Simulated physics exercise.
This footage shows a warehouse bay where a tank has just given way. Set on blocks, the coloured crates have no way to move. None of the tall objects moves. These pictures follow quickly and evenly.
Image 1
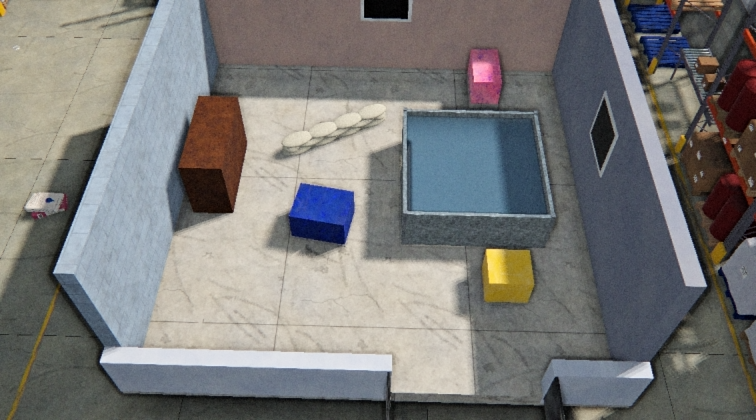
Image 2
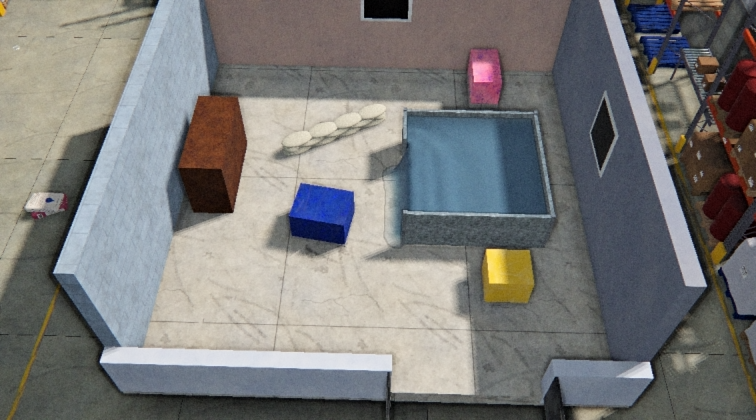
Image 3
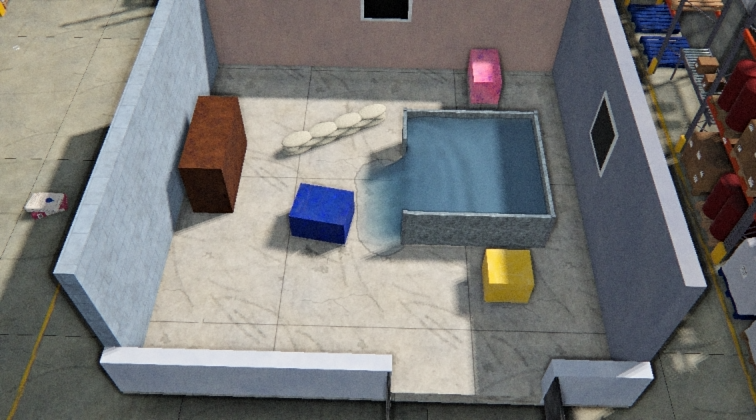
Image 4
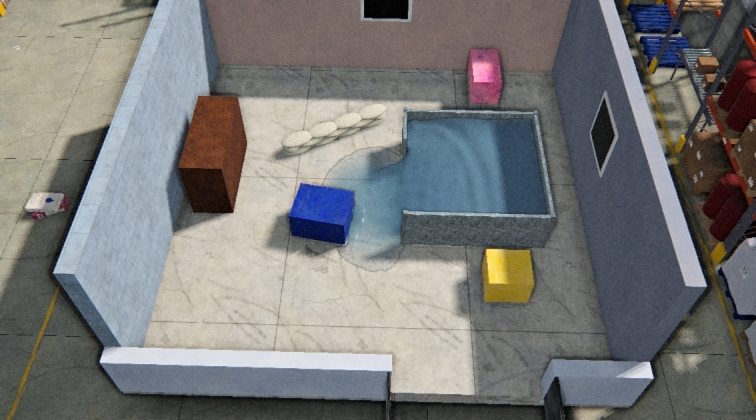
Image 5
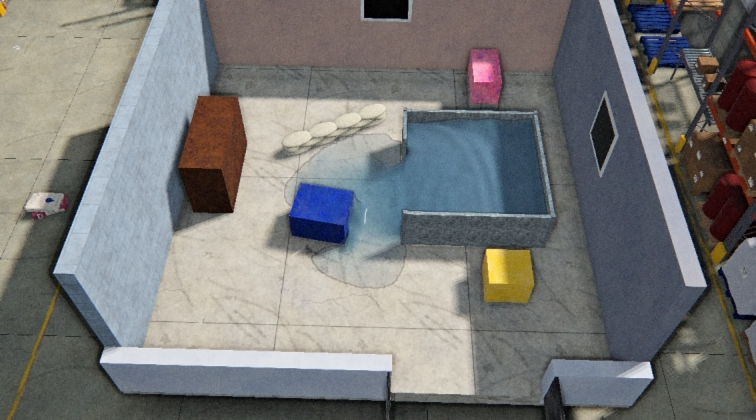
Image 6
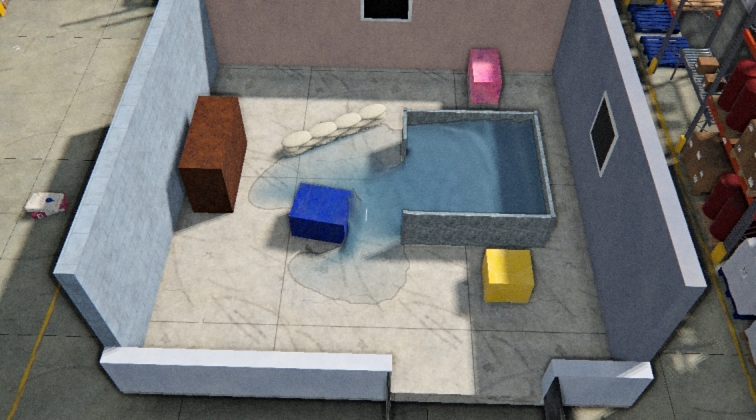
Water pours from the left side of a square grey tank in a walled warehouse bay, seen from high above by a still camera. A blue crate sits left of the tank, with a brown block, a row of pale rounded objects, and yellow and pink crates around it. The water fans leftward across the pale floor, meets the blue crate and spreads around both sides, while the crates stay put.
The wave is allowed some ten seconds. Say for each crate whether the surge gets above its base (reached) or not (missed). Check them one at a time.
In order: As for the blue crate it's moistened by the water. As for the yellow crate it's moistened by the water. As for the pink crate it's untouched by the water.
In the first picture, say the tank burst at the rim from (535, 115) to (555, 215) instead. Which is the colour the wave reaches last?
My pick is the blue crate.
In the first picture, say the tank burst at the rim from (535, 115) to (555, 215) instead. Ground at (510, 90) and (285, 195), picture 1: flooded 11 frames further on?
Taking the two spots in turn: Swamped and parched.
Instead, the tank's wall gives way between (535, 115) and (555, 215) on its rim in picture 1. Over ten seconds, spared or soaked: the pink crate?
Result - pink: Flooded.
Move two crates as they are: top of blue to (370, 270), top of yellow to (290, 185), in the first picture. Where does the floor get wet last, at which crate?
Answer: The pink crate.
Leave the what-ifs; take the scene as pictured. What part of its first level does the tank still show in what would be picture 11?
About 64 %.
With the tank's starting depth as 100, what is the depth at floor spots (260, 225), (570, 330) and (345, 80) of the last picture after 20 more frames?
First spot roughly 10 %, second 0 %, third 8 %.
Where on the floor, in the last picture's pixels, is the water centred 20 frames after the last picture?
I'd point to (359, 208).
A moment on, water covers 25 % of the floor; the blue crate water round its plinth, the yellow crate not reached, the pink crate not reached.
Next, water covers 50 % of the floor; the blue crate water round its plinth, the yellow crate not reached, the pink crate not reached.
Then, water covers 65 % of the floor; the blue crate water round its plinth, the yellow crate water round its plinth, the pink crate water round its plinth.
Later, water covers 85 % of the floor; the blue crate water round its plinth, the yellow crate water round its plinth, the pink crate water round its plinth.
In the end, water covers 100 % of the floor; the blue crate was topped, the yellow crate was topped, the pink crate stayed above the water.
